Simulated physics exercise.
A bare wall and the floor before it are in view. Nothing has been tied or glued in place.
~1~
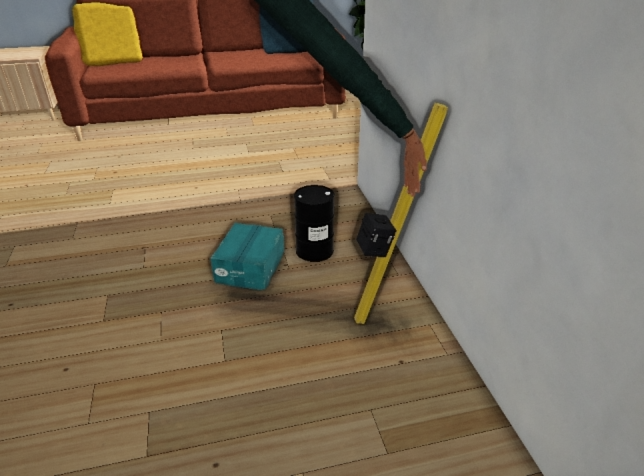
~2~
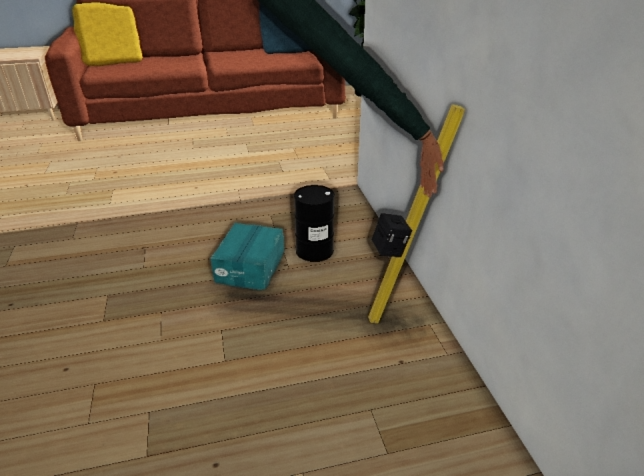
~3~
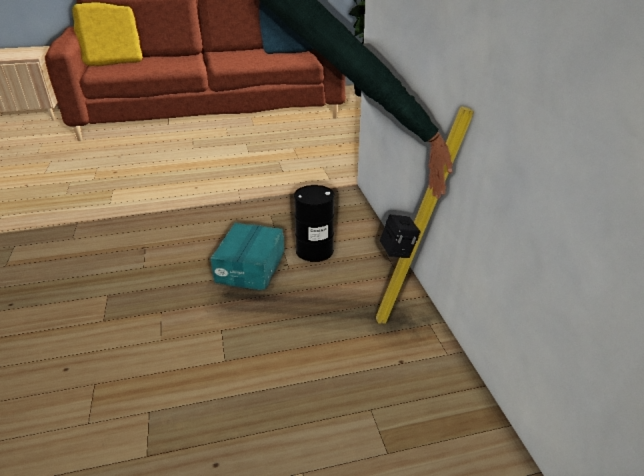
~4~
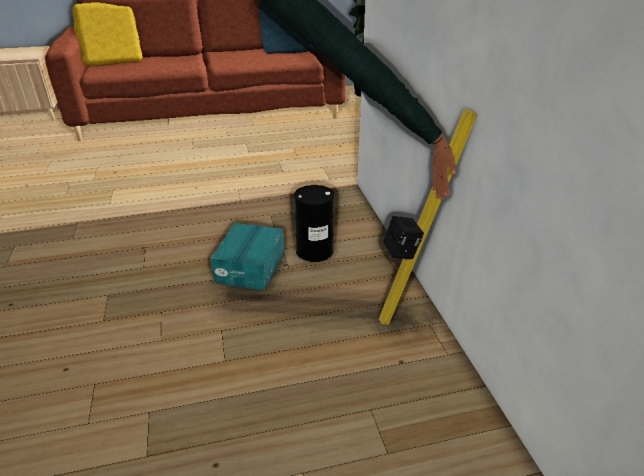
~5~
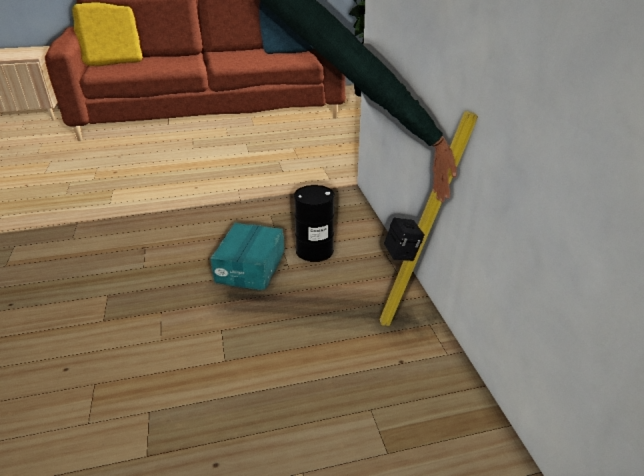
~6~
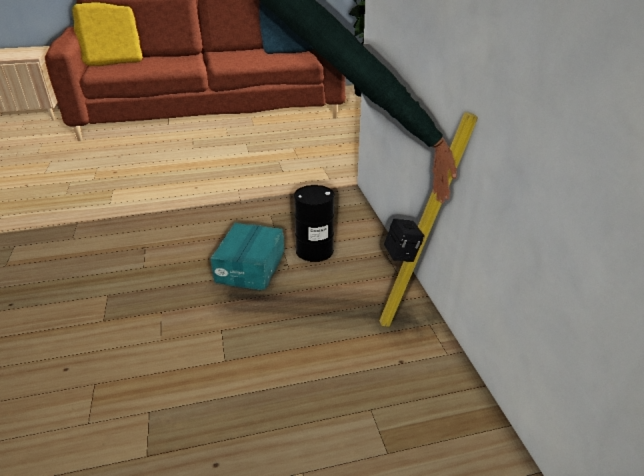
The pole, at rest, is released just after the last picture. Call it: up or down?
Up.
Then, 0.40 s later than the last frame, all is still.
Then, 0.90 s later than the last frame, yellow pole resting near (423, 232).
When it is over, all 3 as before. End places, in pixels of the last picture, yellow pole near (423, 232). The pole stays up.
